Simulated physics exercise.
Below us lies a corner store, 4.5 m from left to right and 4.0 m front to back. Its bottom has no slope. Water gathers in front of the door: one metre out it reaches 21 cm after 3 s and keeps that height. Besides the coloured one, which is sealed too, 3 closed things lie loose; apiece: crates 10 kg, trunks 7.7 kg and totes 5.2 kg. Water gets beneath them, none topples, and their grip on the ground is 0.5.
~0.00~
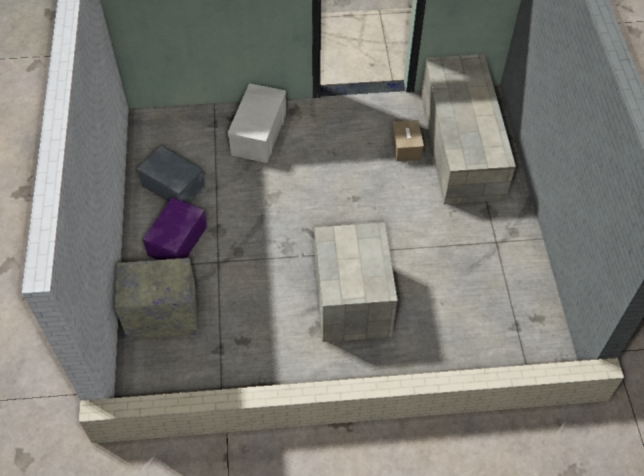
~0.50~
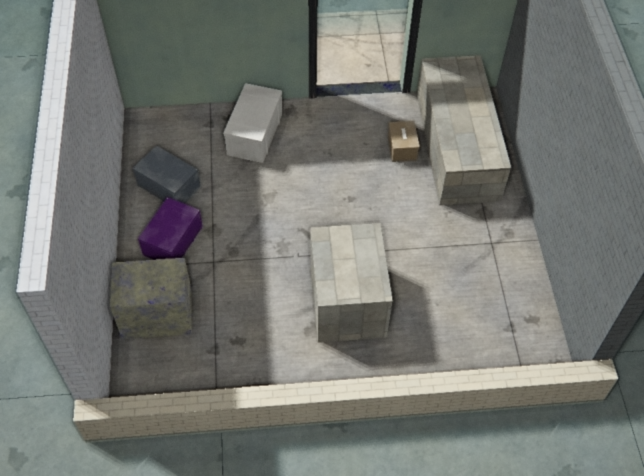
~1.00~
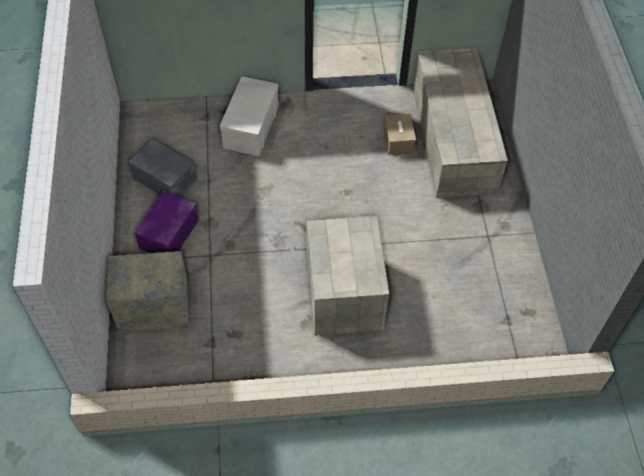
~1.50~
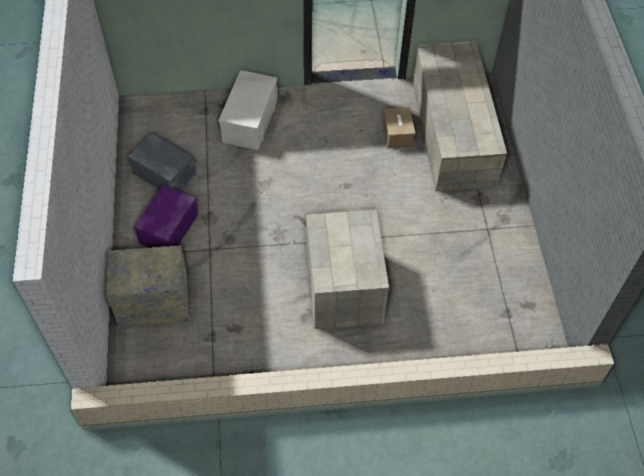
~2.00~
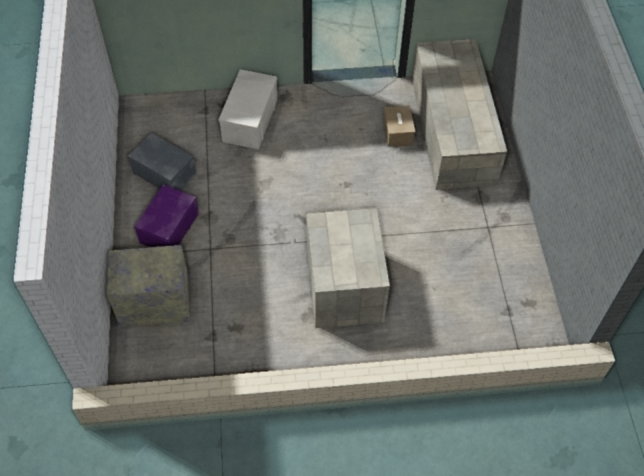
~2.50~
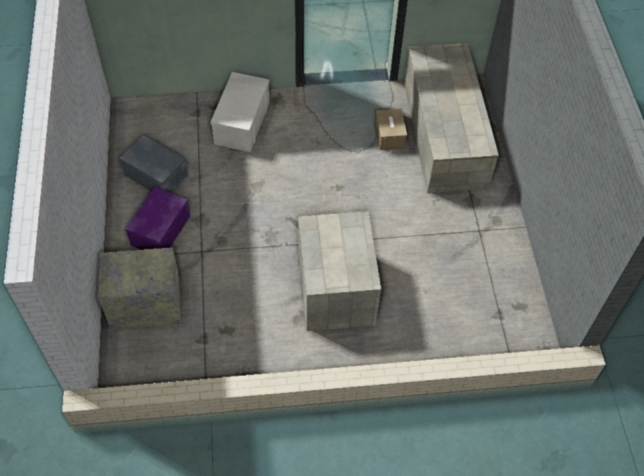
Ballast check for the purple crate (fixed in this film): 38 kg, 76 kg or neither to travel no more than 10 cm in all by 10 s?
I expect that the lower weight is enough.
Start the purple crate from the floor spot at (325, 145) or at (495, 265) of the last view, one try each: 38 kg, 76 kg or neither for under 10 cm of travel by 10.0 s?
In that order: Either load holds; the smaller is enough.
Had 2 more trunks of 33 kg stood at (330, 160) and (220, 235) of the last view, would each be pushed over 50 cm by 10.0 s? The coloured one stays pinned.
In that order: Past it, under.
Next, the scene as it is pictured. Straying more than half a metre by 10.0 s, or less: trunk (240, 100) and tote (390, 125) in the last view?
In that order: Short of it, over.
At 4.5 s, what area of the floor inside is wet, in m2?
About 7.5 m2.
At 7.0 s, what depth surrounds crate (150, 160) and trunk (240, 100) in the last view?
Roughly 1 and 1 cm.
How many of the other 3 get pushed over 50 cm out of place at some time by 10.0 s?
I count 1.
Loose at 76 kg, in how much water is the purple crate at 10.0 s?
About 7 cm.
After 3.5 s the purple crate would be 0 cm from its start with 38 kg and 0 cm from its start with 76 kg; 0 cm of water round it then.
After 4.5 s the purple crate would be 0 cm from its start with 38 kg and 0 cm from its start with 76 kg; 0 cm of water round it then.
After 7.0 s the purple crate would be 0 cm from its start with 38 kg and 0 cm from its start with 76 kg; 4 cm of water round it then.
After 10.0 s the purple crate would be 0 cm from its start with 38 kg and 0 cm from its start with 76 kg; 7 cm of water round it then.
